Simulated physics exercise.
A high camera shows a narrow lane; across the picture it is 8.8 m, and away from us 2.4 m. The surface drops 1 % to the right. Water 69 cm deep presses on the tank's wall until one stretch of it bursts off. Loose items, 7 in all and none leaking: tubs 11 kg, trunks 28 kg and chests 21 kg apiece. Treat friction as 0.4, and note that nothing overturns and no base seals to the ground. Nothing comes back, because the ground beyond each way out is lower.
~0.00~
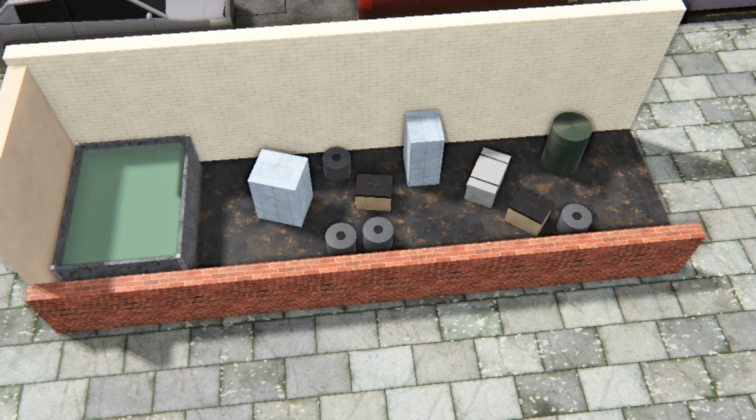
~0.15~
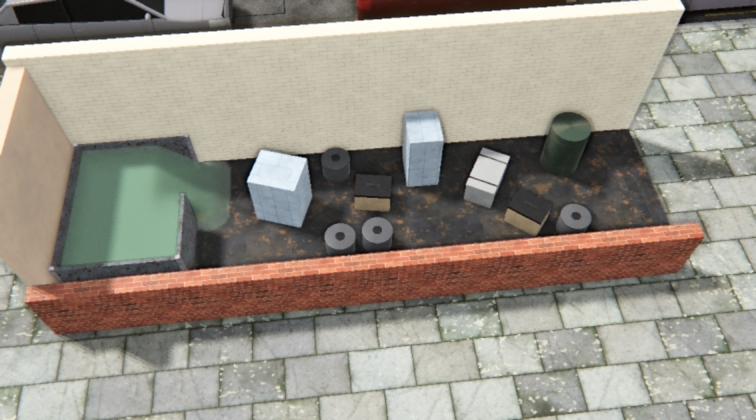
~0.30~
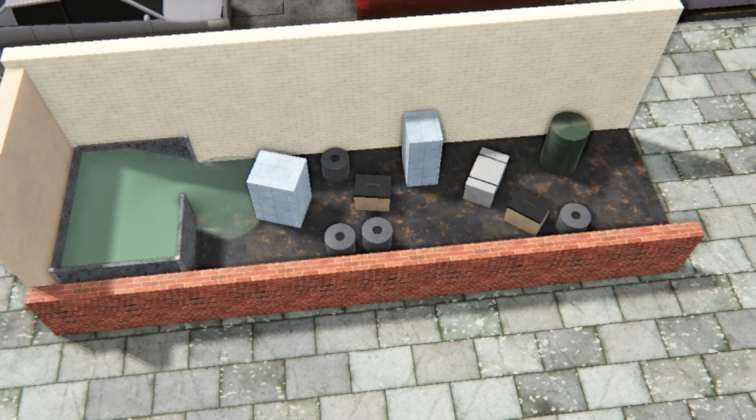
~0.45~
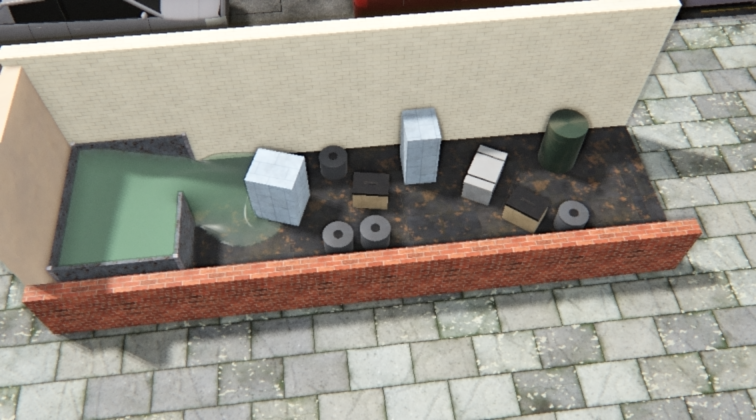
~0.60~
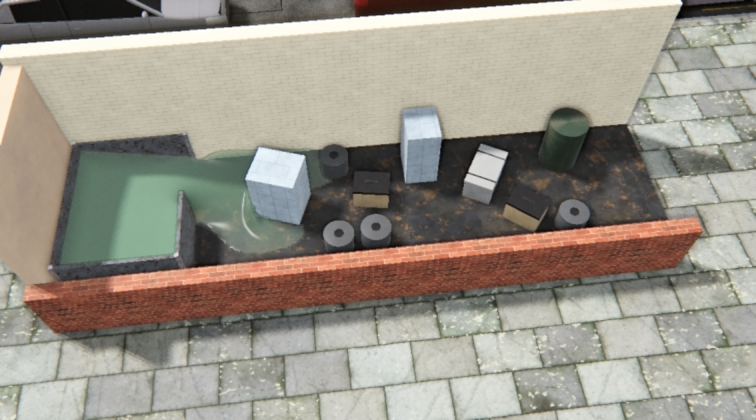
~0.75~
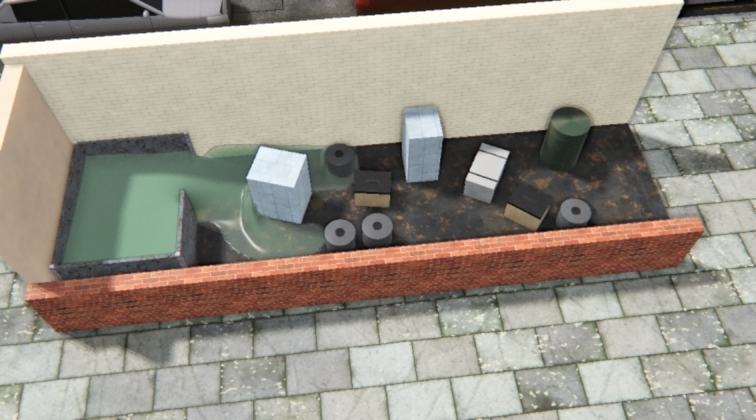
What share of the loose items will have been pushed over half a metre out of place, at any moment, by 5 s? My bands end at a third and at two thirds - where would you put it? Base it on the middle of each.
I would put it at two thirds or more.
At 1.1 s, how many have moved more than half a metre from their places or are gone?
Tally: 1.
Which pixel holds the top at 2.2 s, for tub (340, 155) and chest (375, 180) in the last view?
First one near (441, 227), second near (412, 235).
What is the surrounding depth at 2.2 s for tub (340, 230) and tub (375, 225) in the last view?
First roughly 6 cm, second roughly 9 cm.
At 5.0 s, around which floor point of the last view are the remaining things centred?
Centre of the remaining things: Roughly (478, 199).
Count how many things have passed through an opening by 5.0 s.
By that moment the number is 2.
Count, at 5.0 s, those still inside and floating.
Count: 3.
After 1.1 s 1 of 7 are over 50 cm from their spots; 0 afloat.
After 2.2 s 2 of 7 are over 50 cm from their spots; 1 afloat.
After 3.5 s 2 of 7 are over 50 cm from their spots; 4 afloat.
After 5.0 s 6 of 7 are over 50 cm from their spots, and 7 have been at some point; 3 afloat.
